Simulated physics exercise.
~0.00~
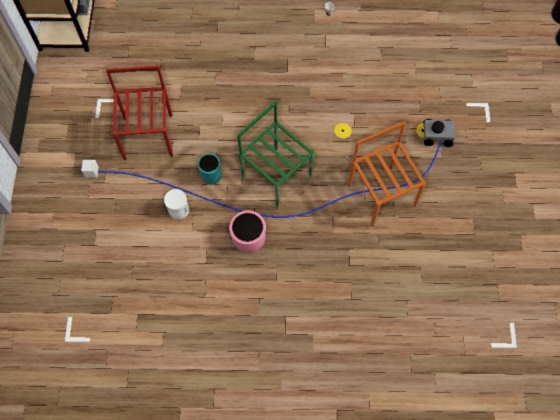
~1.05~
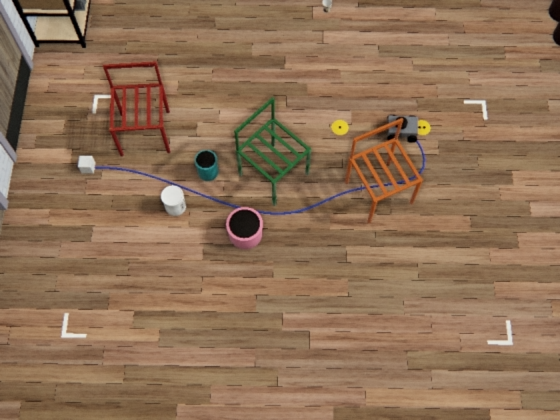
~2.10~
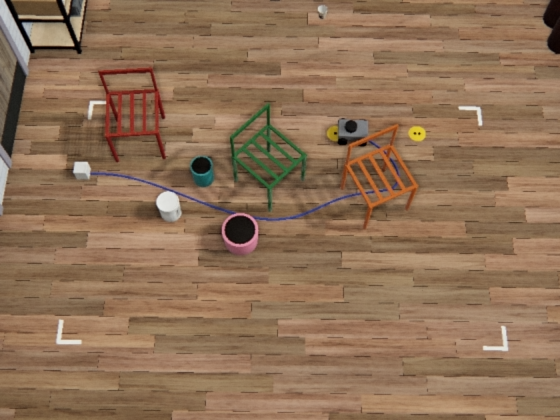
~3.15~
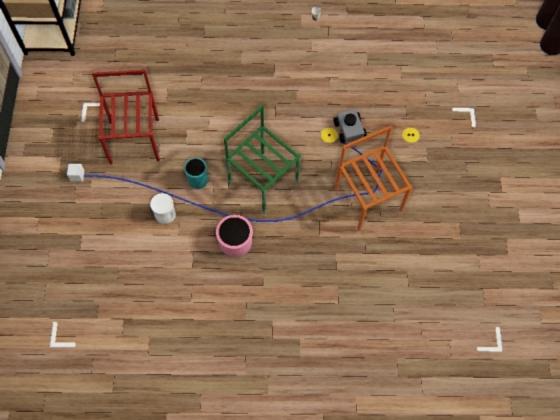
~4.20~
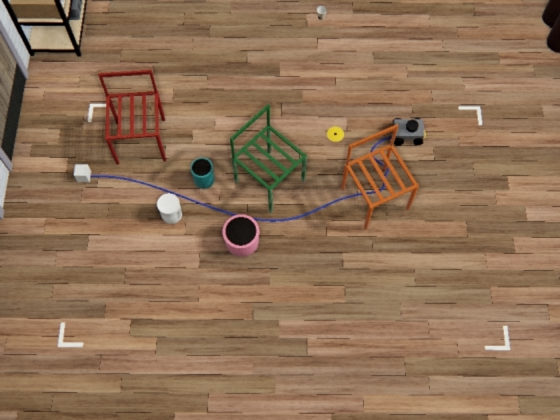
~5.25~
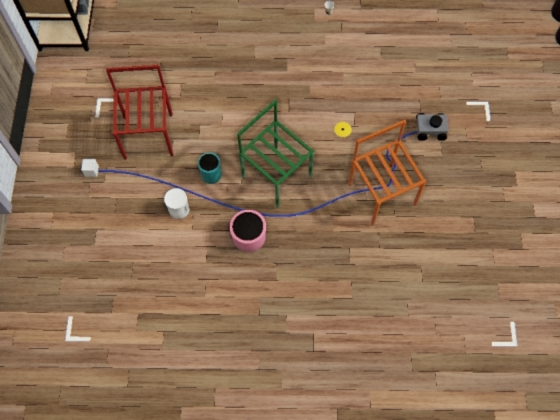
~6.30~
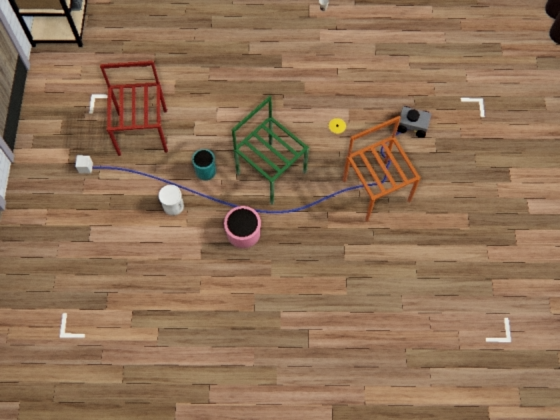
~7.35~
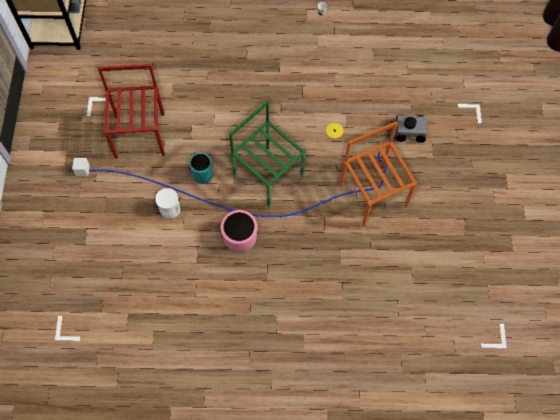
A small grey cart trailing a blue lead starts at the right, just beyond an orange chair on a wooden floor, with the lead winding back past pots, a white bin and green and red chairs to a white block at the left. The cart drives left behind the orange chair, uncovering a yellow mark. It carries on to another yellow mark near the green chair and pauses there, turning slightly. Then it heads back right to the first mark, covering it again. It ends there beside the orange chair, with the furniture and pots still in place.
